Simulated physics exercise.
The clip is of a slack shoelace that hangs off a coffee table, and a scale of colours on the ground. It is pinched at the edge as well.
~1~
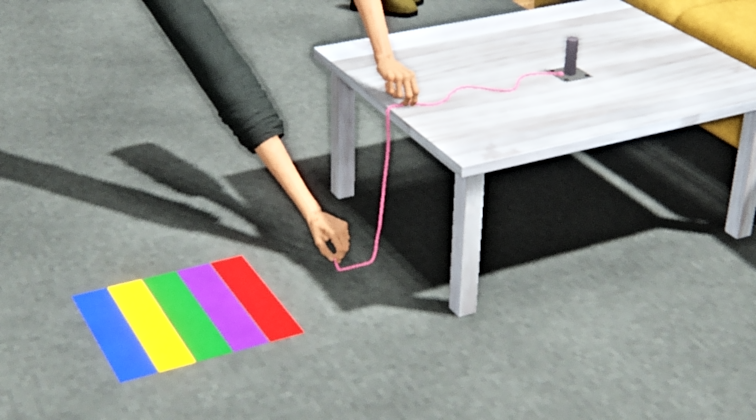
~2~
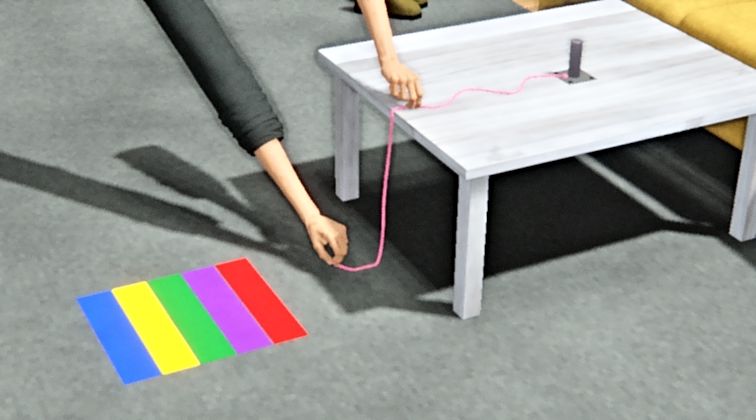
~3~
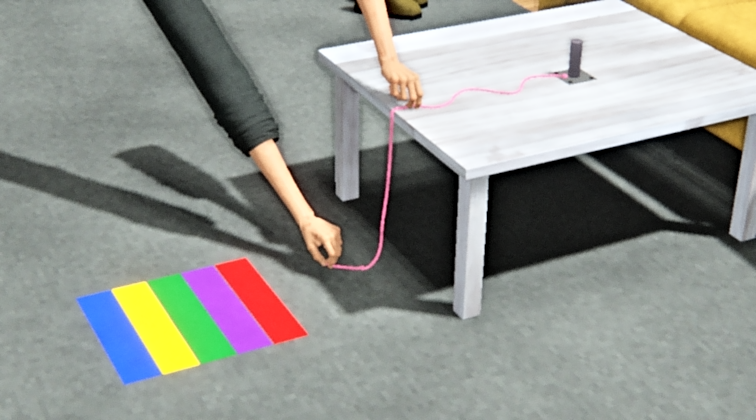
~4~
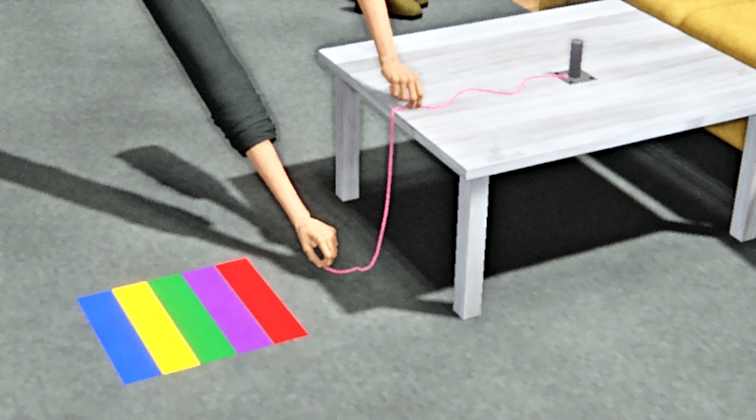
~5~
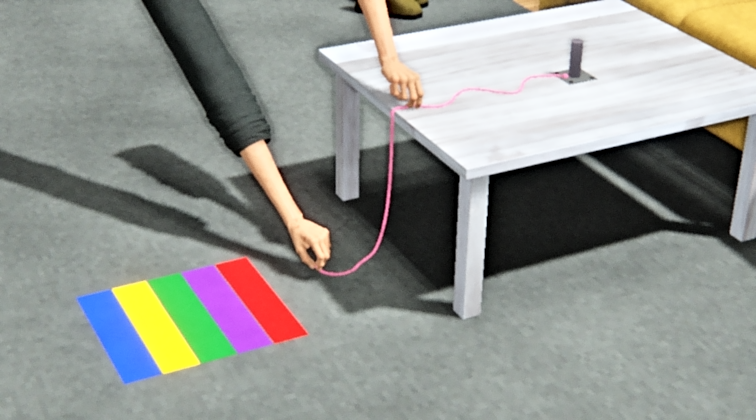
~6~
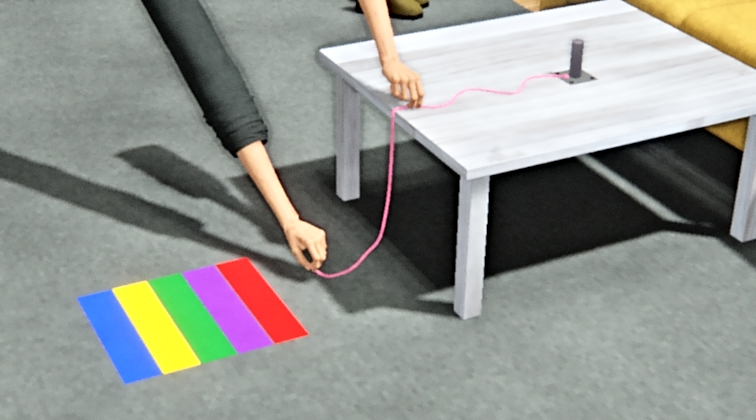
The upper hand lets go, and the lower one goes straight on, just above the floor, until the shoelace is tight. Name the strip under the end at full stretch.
Over green.
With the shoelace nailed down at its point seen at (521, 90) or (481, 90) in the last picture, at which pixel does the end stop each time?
About (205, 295) and (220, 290).
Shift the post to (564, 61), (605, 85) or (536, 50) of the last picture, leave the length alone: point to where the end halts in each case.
Near (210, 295), (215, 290) and (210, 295).
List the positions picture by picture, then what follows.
End (335, 259); red (276, 322); purple (241, 331); green (204, 341); yellow (167, 351); blue (129, 361), in the first picture.
End (334, 263); shoelace through (535, 77) (493, 92) (444, 105) (391, 132) (384, 195) (379, 259), in the second picture.
End (328, 264), in the third picture.
End (323, 266); shoelace through (535, 77) (493, 92) (444, 106) (392, 132) (388, 194) (375, 259), in the fourth picture.
End (316, 267), in the fifth picture.
End (312, 268); shoelace through (536, 77) (494, 92) (445, 105) (393, 132) (389, 194) (365, 255), in the sixth picture.
Early on, end near (261, 281); over red.
Midway, end near (217, 292); over purple.
At the end of the slack, end near (190, 298); over green. The end stops over the green strip.
